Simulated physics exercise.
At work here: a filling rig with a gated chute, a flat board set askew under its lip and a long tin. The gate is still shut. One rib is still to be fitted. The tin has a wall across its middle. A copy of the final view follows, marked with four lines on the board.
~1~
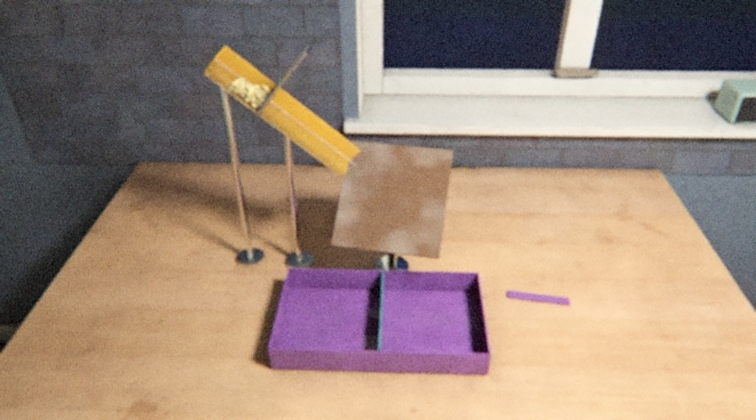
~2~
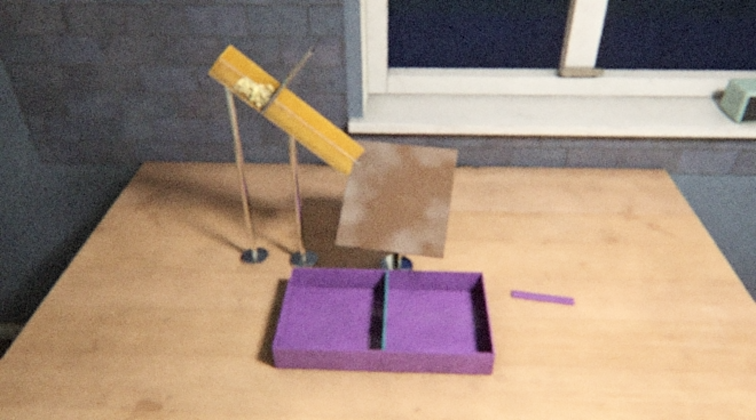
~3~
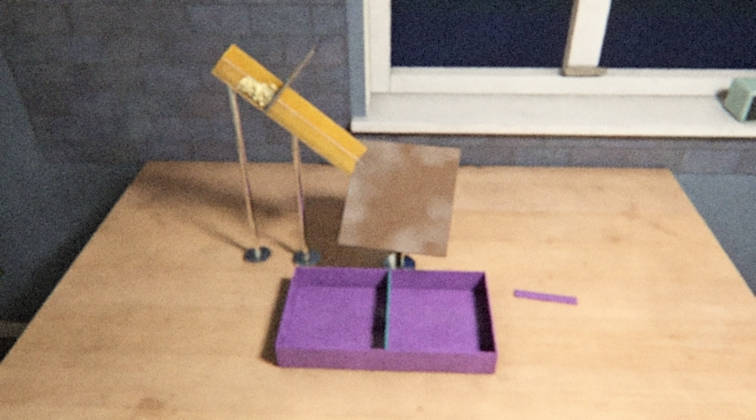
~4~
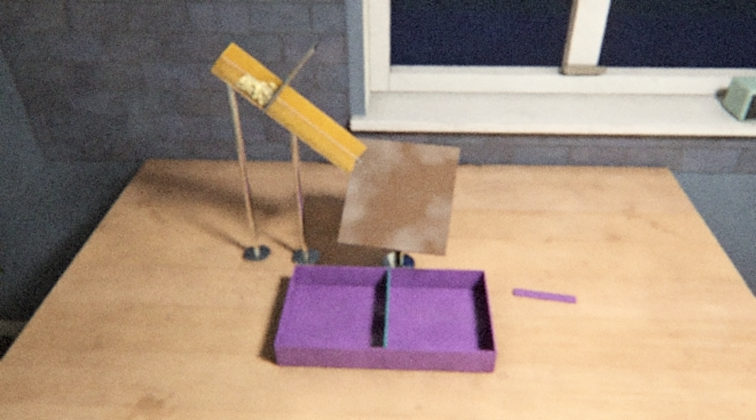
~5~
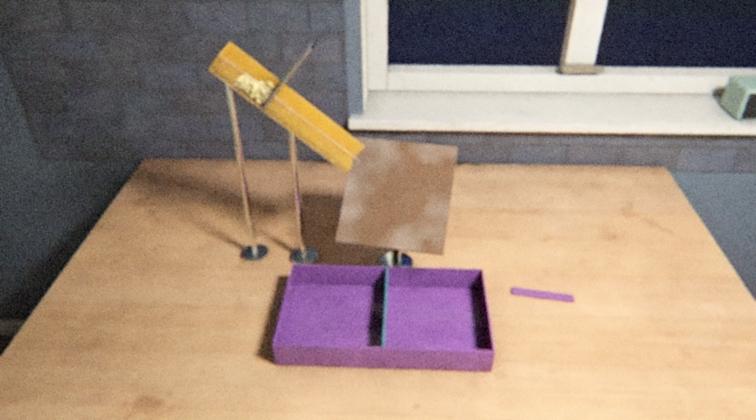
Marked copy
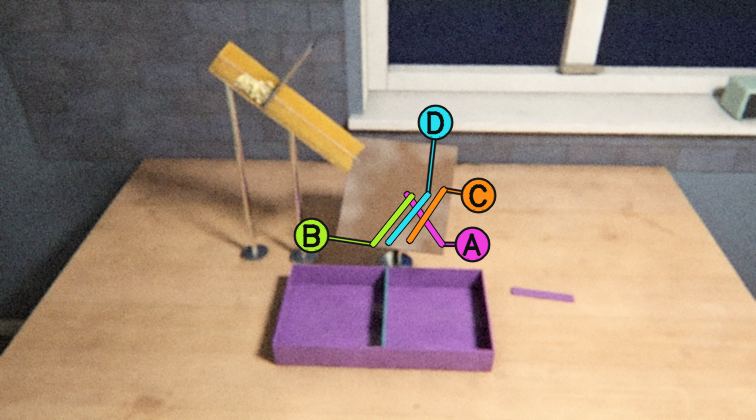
Pale beans resting behind a gate in a sloping yellow chute above a tilted brown board and divided purple tray, nothing moving but slight camera drift.
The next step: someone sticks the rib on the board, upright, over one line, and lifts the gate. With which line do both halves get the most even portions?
I would pick line C.
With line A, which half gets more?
Right.
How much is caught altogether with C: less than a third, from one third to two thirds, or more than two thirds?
More than two thirds.
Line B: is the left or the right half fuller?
The left half.
On the marked copy, line A from (407, 194) to (441, 244); line B from (411, 196) to (373, 244); line C from (443, 189) to (409, 240); line D from (427, 194) to (388, 242).
With A, of what is caught, a small part in the left half, most in the right.
With B, of what is caught, nearly all in the left half, a small part in the right.
With C, of what is caught, about half in the left half, about half in the right.
With D, of what is caught, most in the left half, a small part in the right.
